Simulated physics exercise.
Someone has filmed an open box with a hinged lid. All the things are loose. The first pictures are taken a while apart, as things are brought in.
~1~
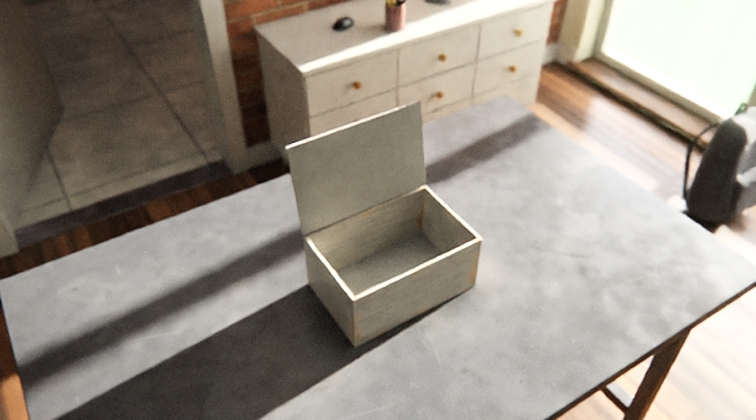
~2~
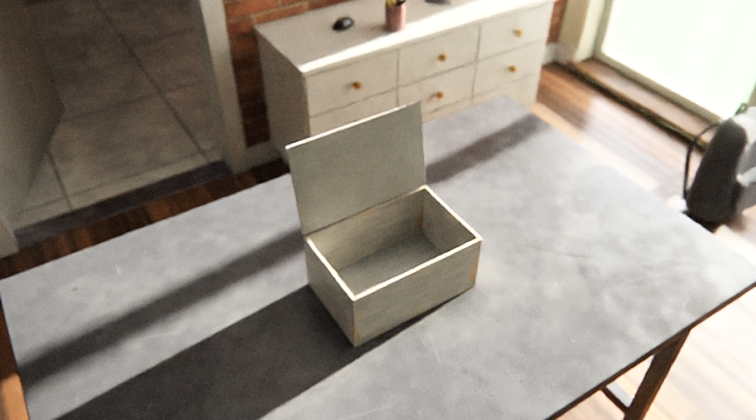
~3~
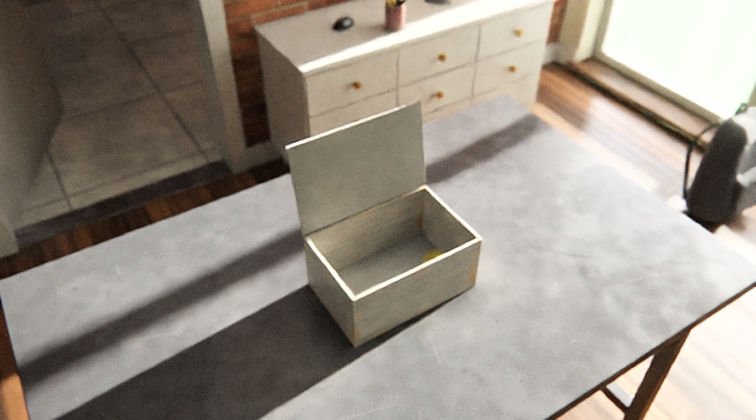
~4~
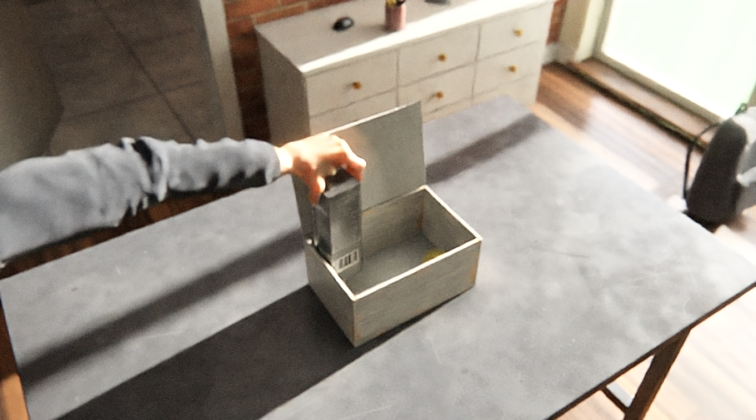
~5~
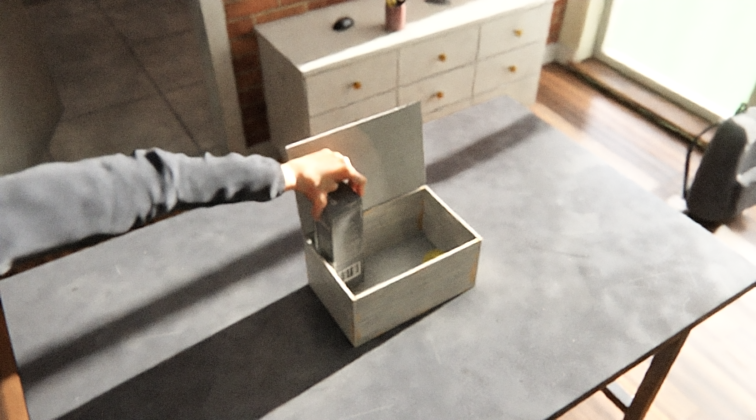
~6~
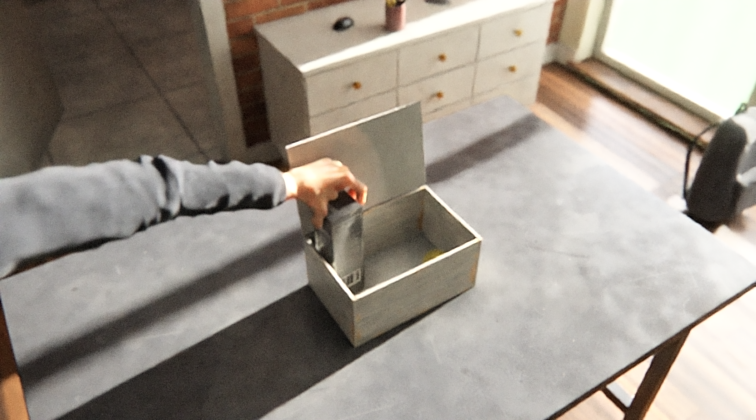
A hand lowers a grey carton into the left side of an open lidded box.
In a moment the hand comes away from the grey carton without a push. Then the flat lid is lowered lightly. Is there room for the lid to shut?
Outcome: The lid is held up.
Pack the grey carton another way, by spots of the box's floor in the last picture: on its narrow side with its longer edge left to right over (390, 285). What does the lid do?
Then it sits on the rim.
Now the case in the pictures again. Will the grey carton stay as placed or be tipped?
The grey carton ends up tilted.
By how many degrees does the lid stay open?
About 25°.
Then, 1.40 s after the last picture, lid 78° above the rim.
Then, 2.20 s after the last picture, lid 50° above the rim; grey carton tipped 18° from how it was near (351, 258).
Then, 3.10 s after the last picture, lid 27° above the rim; grey carton tipped 39° from how it was near (363, 271).
At rest, lid 27° above the rim; tipped over in the box, grey carton; yellow lemon in place. Seen from the same camera at the end, grey carton near (363, 272).
